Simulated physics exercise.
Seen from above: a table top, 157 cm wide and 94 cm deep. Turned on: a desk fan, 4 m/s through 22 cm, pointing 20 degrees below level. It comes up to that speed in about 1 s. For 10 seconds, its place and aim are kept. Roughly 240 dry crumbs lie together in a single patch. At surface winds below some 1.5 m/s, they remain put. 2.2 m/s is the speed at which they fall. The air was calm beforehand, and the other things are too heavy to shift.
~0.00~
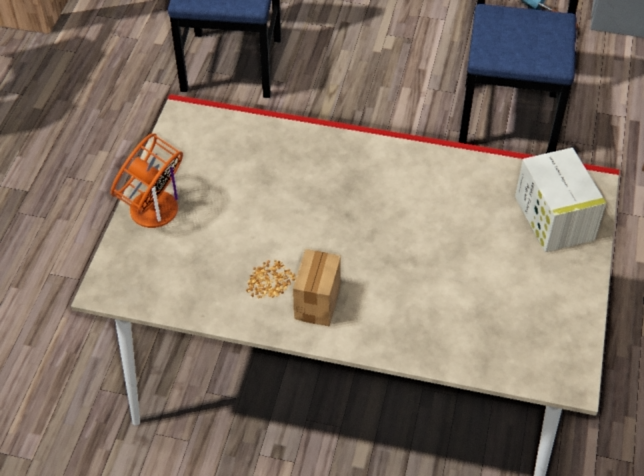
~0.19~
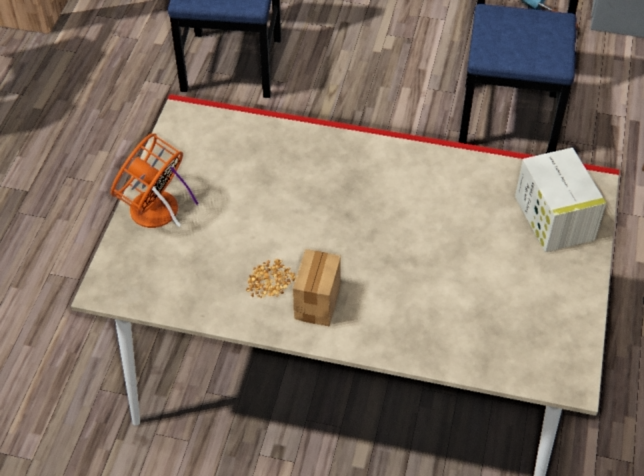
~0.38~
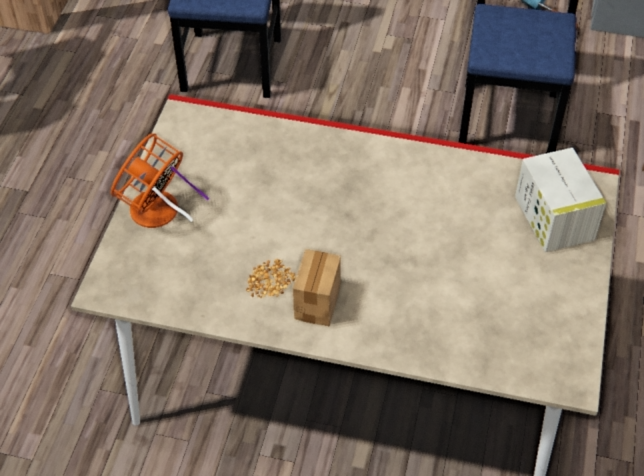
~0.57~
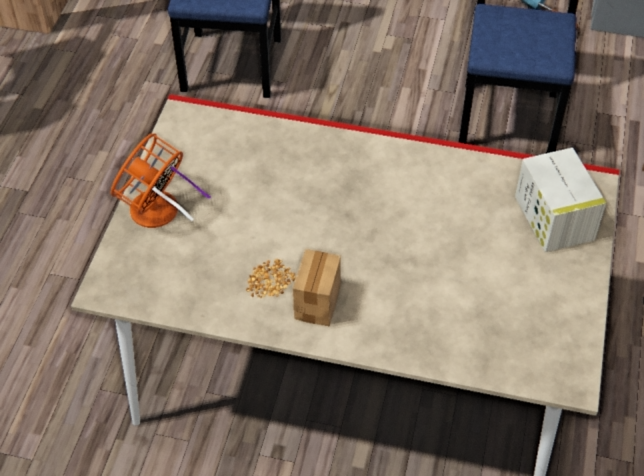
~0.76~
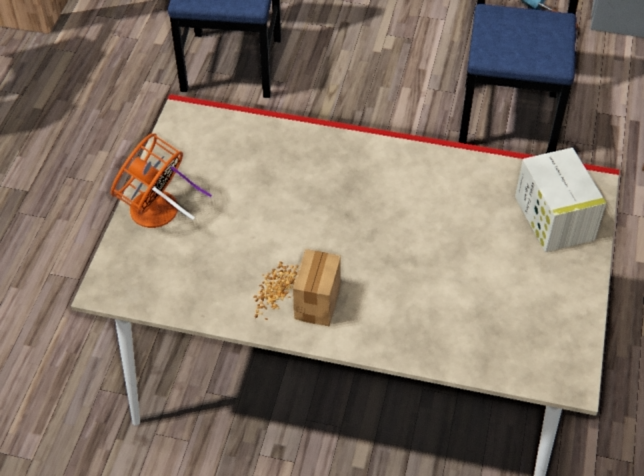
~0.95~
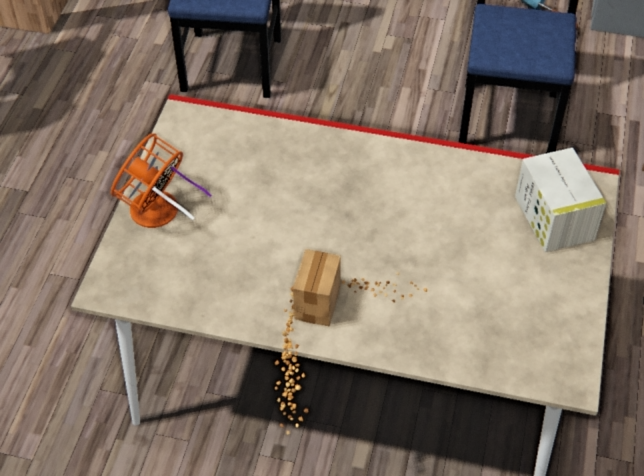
The clip opens on a tabletop with an orange desk fan at left, a patch of dry crumbs beside a small brown box, and the ribbons on the fan start streaming out. The crumbs lie still at first, then shift toward the box, and finally scatter around it, many pouring over the near edge and others trailing right.
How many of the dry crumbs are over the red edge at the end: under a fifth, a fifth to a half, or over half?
Short of a fifth.
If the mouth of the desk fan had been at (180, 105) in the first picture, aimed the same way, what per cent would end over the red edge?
My estimate is close to 0 percent.
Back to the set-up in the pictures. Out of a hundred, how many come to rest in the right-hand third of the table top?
Near 0 per cent at the end.
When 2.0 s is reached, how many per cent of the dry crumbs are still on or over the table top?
I reckon some 10 %.
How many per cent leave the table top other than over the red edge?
The share is about 100 %.
After 2.0 s, 7 % are on the move or not yet settled, 0 % are over the red edge.
After 3.2 s, 6 % are on the move or not yet settled, 0 % are over the red edge.
After 5.5 s, 4 % are on the move or not yet settled, 0 % are over the red edge.
After 10.0 s, at the end, 0 % are over the red edge.
